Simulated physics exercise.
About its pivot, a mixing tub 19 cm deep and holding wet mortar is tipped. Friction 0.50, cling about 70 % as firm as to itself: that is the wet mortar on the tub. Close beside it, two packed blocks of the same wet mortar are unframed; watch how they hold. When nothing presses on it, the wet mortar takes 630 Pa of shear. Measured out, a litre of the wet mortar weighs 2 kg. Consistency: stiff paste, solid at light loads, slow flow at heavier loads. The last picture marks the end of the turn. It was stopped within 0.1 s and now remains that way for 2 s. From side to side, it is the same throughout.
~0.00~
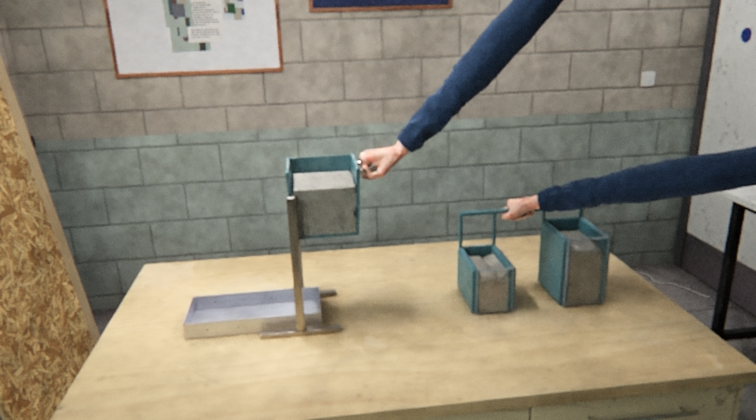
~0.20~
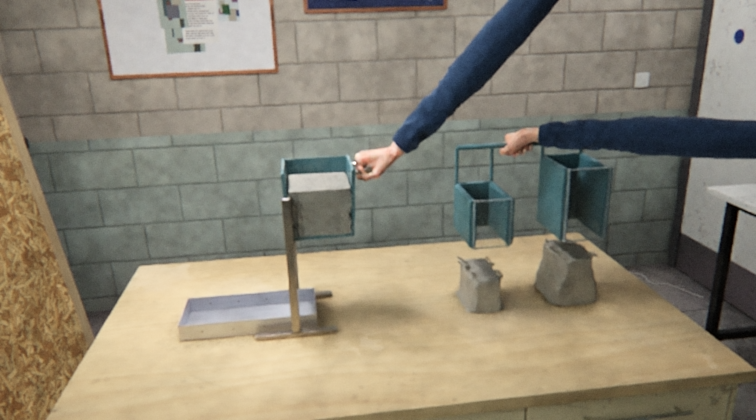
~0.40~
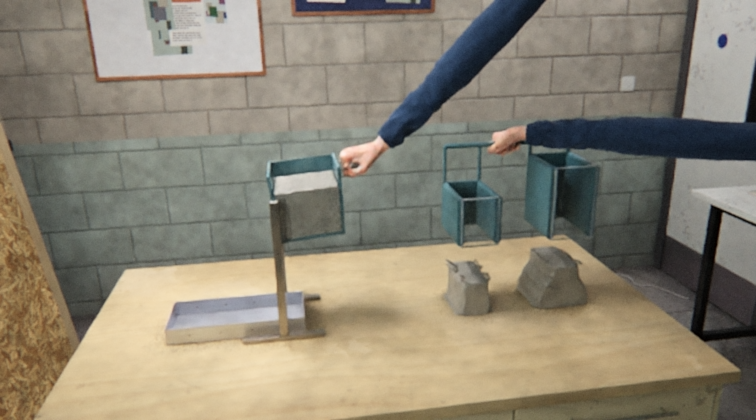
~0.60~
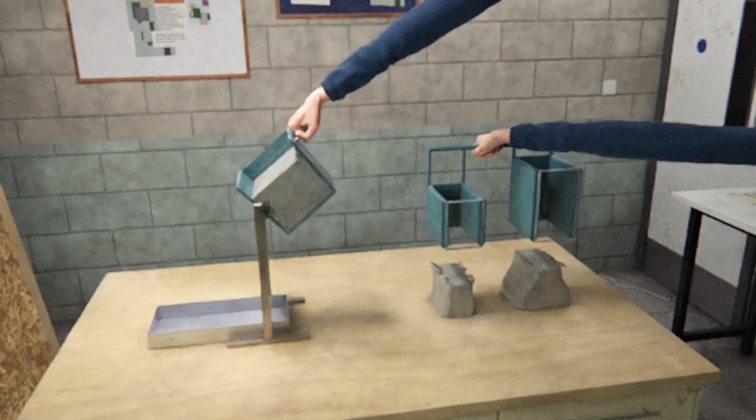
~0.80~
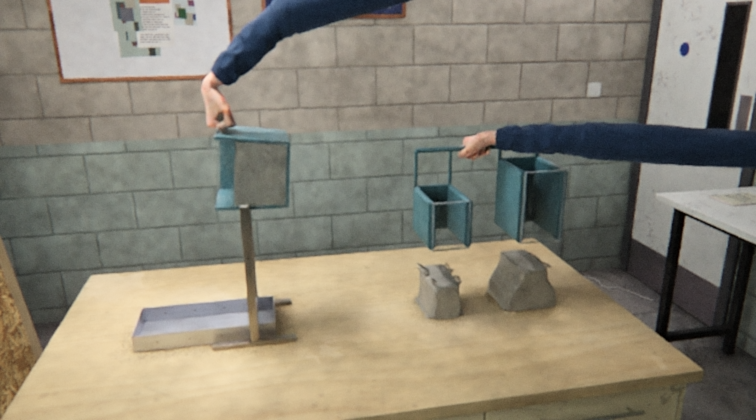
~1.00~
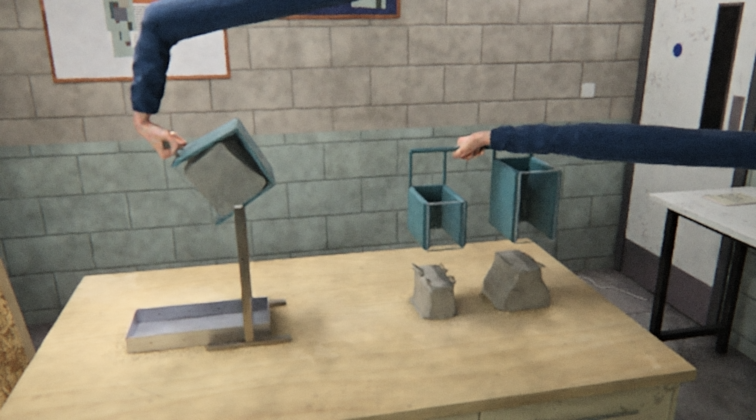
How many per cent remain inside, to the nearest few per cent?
Roughly 0 per cent remains inside.
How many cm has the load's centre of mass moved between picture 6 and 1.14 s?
Something like 11 cm, give or take.
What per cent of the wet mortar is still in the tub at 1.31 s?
Near 0 %.
After 1.14 s, the tub is at 120 degrees and holds 42 %.
After 1.31 s, the tub is at 120 degrees and holds 0 %.
After 1.48 s, the tub is at 120 degrees and holds 0 %.
After 1.65 s, the tub is at 120 degrees and holds 0 %.
After 3.00 s, the tub is at 120 degrees and holds 0 %.
